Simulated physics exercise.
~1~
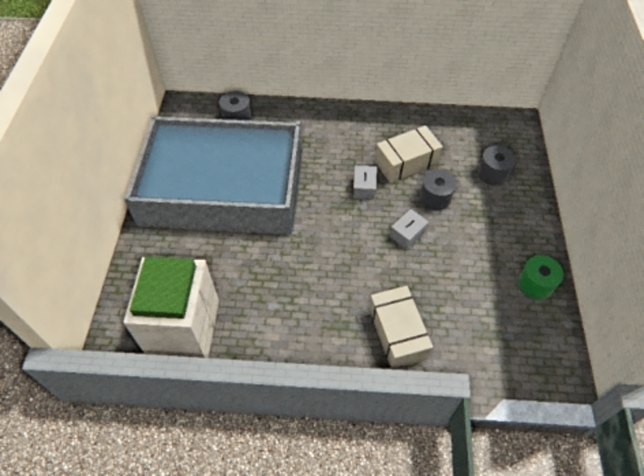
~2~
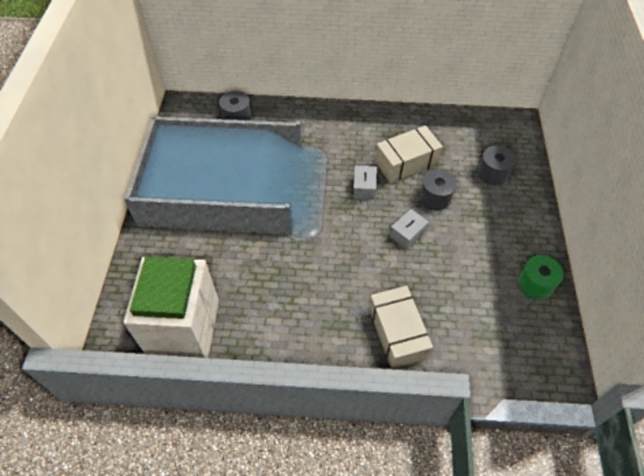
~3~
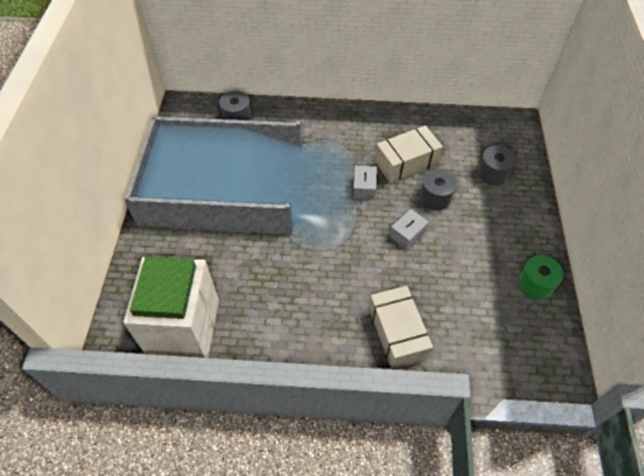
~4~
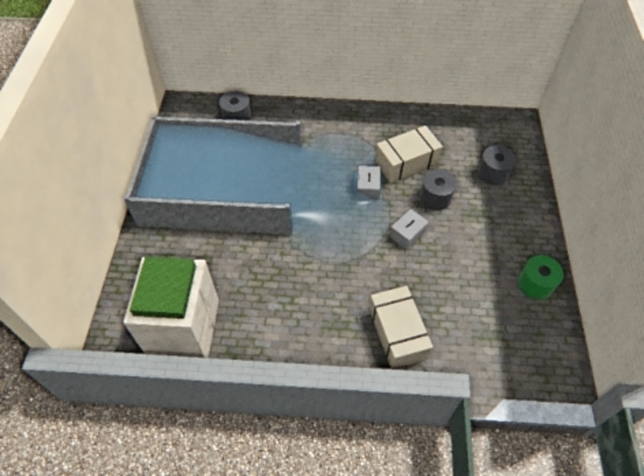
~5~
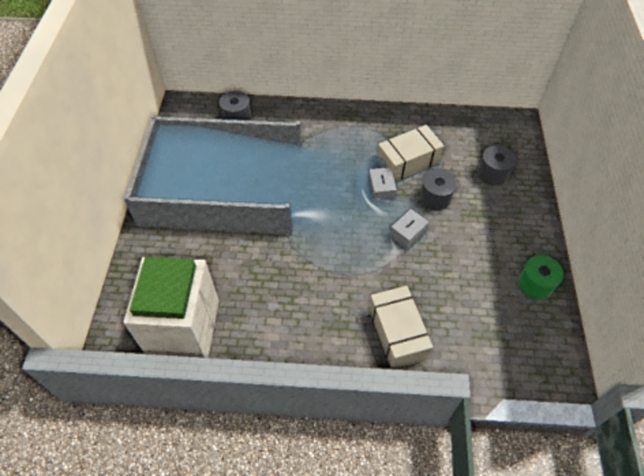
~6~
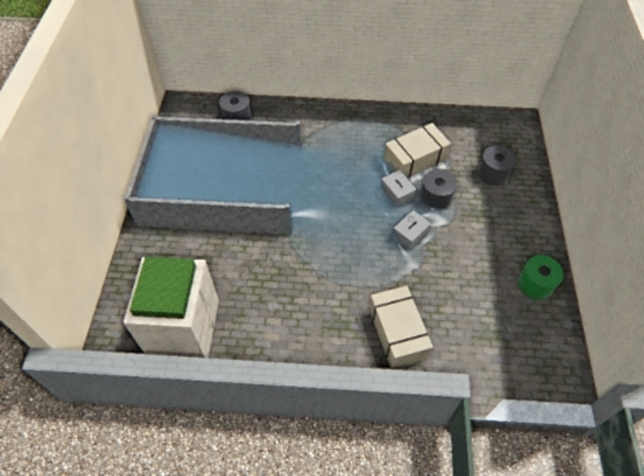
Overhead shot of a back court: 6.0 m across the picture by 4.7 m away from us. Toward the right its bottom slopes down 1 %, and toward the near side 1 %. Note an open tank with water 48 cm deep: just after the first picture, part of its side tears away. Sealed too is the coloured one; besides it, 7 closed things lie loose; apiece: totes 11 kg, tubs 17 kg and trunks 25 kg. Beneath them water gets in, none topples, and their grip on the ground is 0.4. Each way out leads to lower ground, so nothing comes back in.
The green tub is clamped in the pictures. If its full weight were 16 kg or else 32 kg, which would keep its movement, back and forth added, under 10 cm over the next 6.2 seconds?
Lightweight and heavyweight both lose.
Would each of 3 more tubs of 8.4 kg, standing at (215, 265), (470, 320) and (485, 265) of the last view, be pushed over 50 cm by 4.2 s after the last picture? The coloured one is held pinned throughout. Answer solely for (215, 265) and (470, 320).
Taking them as listed: Not beyond and beyond.
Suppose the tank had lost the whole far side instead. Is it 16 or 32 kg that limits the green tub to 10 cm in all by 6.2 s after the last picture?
Well, in that case only the heavy one does.
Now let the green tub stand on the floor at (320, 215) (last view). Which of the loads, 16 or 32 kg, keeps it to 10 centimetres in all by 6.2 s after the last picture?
Both fall short.
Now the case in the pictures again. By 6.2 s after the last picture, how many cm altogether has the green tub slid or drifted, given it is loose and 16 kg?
I'd say roughly 200 centimetres in all.
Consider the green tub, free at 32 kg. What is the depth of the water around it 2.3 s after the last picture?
Something like 15 centimetres.
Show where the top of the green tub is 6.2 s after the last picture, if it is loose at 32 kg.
I'd look near (569, 367).
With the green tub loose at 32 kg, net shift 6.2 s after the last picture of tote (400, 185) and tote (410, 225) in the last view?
Result - first: 350 cm, second: Washed out.
Then, 0.6 s after the last picture the green tub would be 0 cm from its start with 16 kg and 0 cm from its start with 32 kg; 0 cm of water round it then.
Then, 2.3 s after the last picture the green tub would be 113 cm from its start with 16 kg and 50 cm from its start with 32 kg; 15 cm of water round it then.
Then, 4.2 s after the last picture the green tub would be gone out with 16 kg and 121 cm from its start with 32 kg; 7 cm of water round it then.
Then, 6.2 s after the last picture the green tub would be gone out with 16 kg and 121 cm from its start with 32 kg; 5 cm of water round it then.
